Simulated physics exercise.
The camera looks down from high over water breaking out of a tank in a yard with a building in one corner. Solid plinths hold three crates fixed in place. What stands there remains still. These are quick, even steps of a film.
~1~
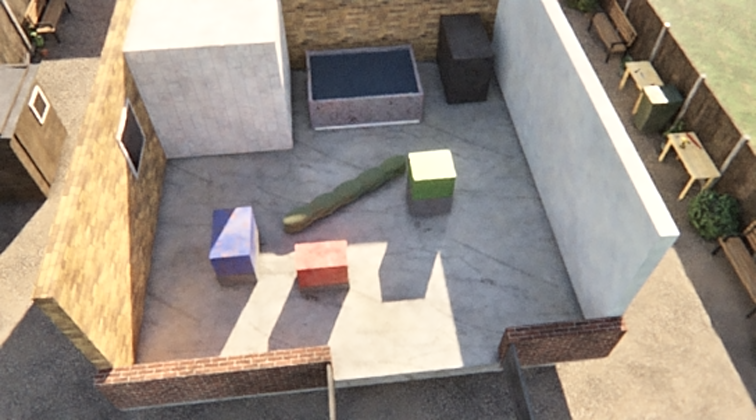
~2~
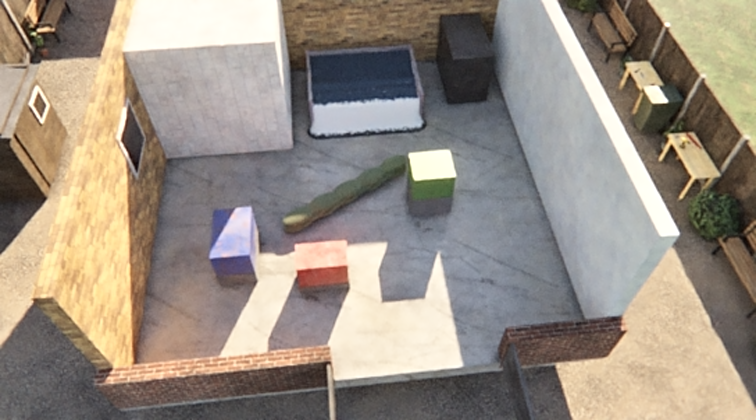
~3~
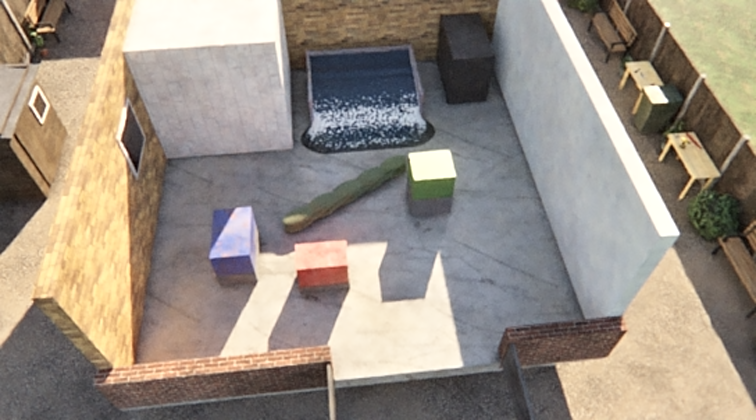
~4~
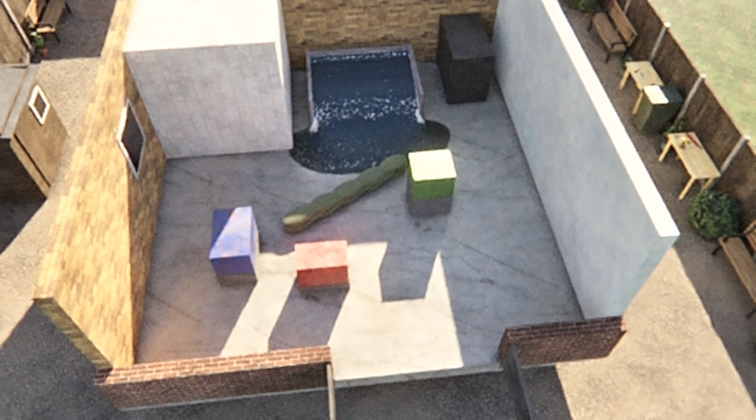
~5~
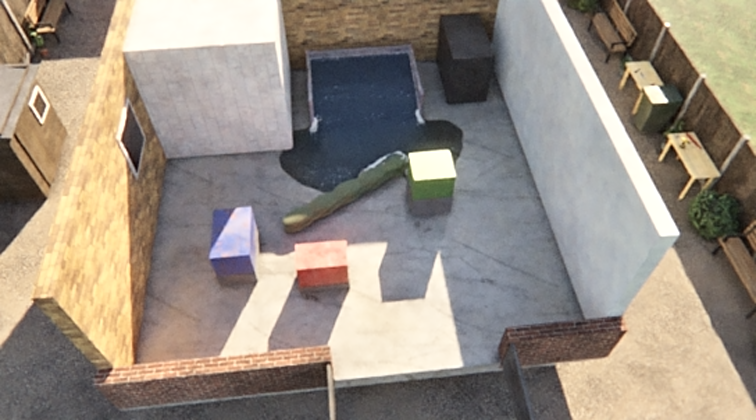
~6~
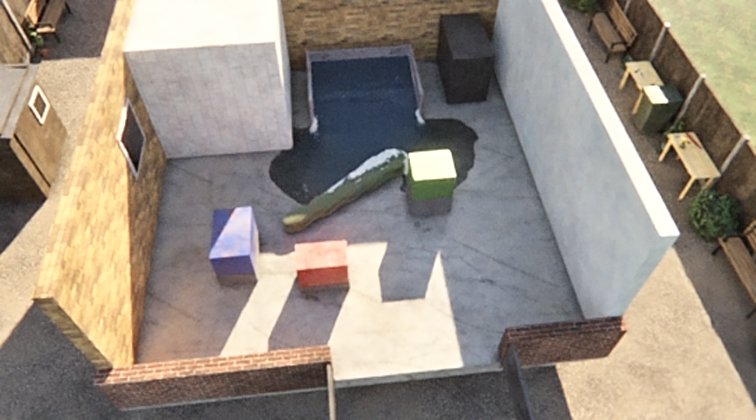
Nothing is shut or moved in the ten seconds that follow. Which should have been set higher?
Result: The blue crate is never reached; the red crate is never reached; the green crate is never reached.
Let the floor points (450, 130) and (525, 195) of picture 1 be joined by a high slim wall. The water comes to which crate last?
Looks like the crate marked red.
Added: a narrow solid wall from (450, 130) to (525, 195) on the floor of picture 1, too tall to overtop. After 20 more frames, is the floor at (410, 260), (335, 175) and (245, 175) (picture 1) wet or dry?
Outcome by spot, in order - unwatered, watered, watered.
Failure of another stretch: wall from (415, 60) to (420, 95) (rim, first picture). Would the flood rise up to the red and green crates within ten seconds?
Observed: Red stays clear; green stays clear.
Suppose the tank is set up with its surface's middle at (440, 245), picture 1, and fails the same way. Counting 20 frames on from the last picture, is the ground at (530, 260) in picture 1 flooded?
Answer: Under water.
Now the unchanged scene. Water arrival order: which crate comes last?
Pick: The red crate.
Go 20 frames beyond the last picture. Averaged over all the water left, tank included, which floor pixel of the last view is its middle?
At roughly (336, 188).
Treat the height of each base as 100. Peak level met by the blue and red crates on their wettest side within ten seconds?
About 80 percent and about 60 percent.
A moment on, water covers 30 % of the floor; the blue crate water round its plinth, the red crate not reached, the green crate water round its plinth.
Next, water covers 40 % of the floor; the blue crate water round its plinth, the red crate water round its plinth, the green crate water round its plinth.
Then, water covers 65 % of the floor; the blue crate water round its plinth, the red crate water round its plinth, the green crate water round its plinth.
Later, water covers 85 % of the floor; the blue crate water round its plinth, the red crate water round its plinth, the green crate water round its plinth.
In the end, water covers 95 % of the floor; the blue crate stayed above the water, the red crate stayed above the water, the green crate stayed above the water.
